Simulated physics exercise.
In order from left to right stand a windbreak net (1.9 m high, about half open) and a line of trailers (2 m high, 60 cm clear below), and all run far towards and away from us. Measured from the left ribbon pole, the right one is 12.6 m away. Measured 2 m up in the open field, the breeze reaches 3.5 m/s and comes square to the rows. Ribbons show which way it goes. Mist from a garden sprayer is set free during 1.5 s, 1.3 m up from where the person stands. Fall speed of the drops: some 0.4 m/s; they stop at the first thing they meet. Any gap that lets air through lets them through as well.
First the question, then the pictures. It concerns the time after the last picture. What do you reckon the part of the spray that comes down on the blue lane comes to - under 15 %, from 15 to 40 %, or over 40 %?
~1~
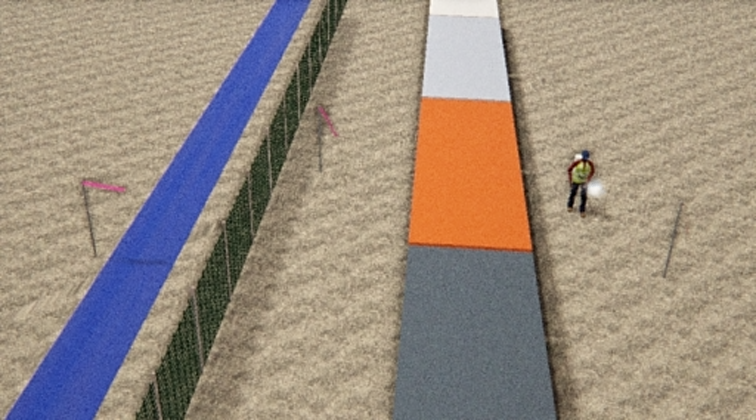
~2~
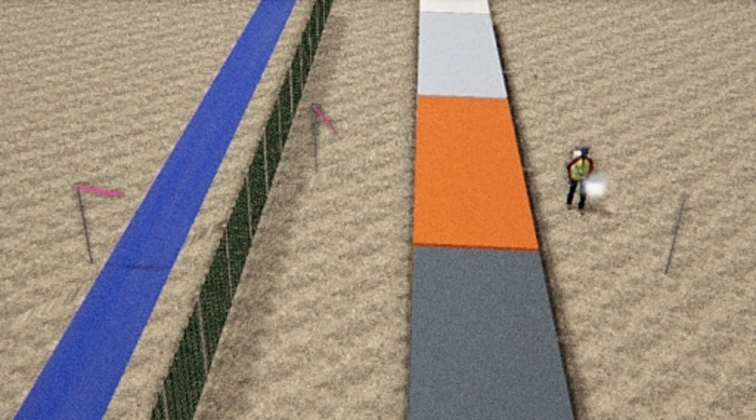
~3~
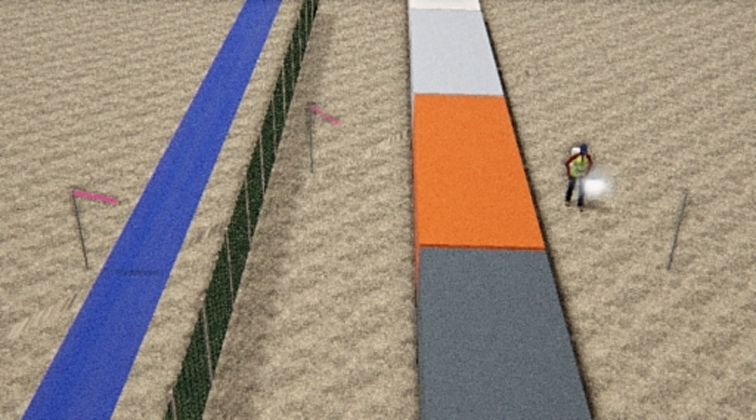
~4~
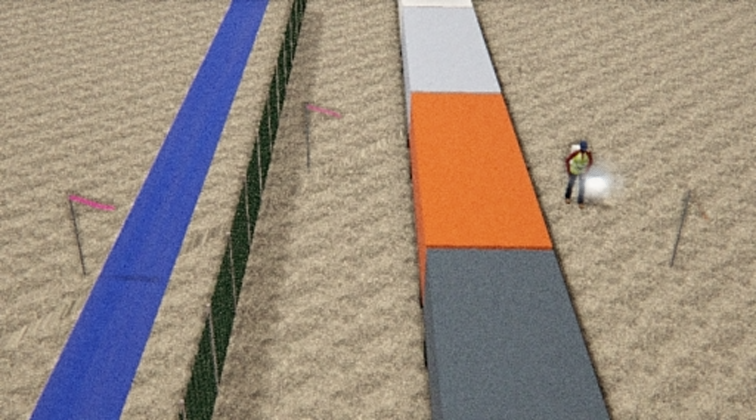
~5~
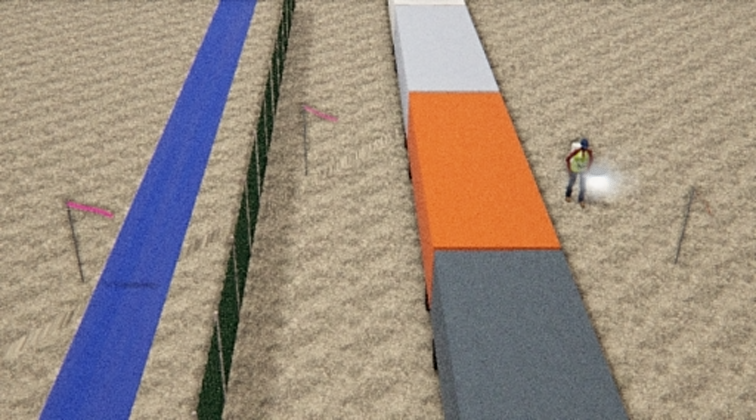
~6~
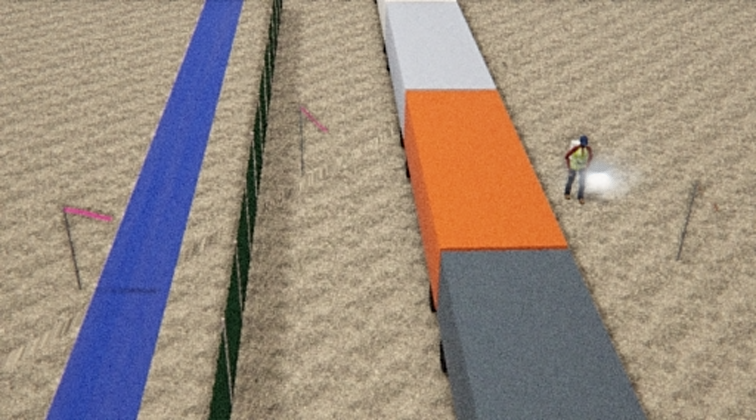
Roughly less than 15 %, I reckon.
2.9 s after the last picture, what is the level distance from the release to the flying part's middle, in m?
Estimate: Near 1.5 m.
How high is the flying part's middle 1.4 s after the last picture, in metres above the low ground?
Middle height: Approx. 1.2 m.
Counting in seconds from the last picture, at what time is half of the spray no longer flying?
About 6.5 seconds.
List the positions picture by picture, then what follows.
The first picture shows the left ribbon ends at (125, 190), leaning 80 degrees to the right, the spray in the air spans x = 590 to 600 around y = 185 and it comes from (593, 185).
The second picture shows the spray in the air spans x = 585 to 600 around y = 185 and the blue one passes (148, 248).
The third picture shows the inner ribbon ends at (341, 123), leaning 60 degrees to the right, the spray in the air spans x = 580 to 610 around y = 180 and the top of the line of trailers crosses (467, 150).
The fourth picture shows the left ribbon ends at (114, 208), leaning 75 degrees to the right, the spray in the air spans x = 575 to 615 around y = 180 and the blue one passes (167, 199).
The fifth picture shows the spray in the air spans x = 575 to 625 around y = 180.
The sixth picture shows the inner ribbon ends at (327, 131), leaning 45 degrees to the right, the spray in the air spans x = 575 to 630 around y = 175 and the top of the line of trailers crosses (471, 147).
Then, 1.4 s after the last picture, 100 % is in the air or yet to come; 0 % lies on the blue lane; the middle of what still flies is 1.2 m above the low ground, near (615, 177).
Then, 2.9 s after the last picture, 96 % is in the air or yet to come; 0 % lies on the blue lane; the middle of what still flies is 1.1 m above the low ground, near (659, 181).
Then, 6.9 s after the last picture, 45 % is in the air or yet to come; 0 % lies on the blue lane.
Then, 18.9 s after the last picture, 2 % is in the air or yet to come; 0 % lies on the blue lane.
Then, 43.9 s after the last picture, 0 % is in the air or yet to come; 0 % lies on the blue lane.
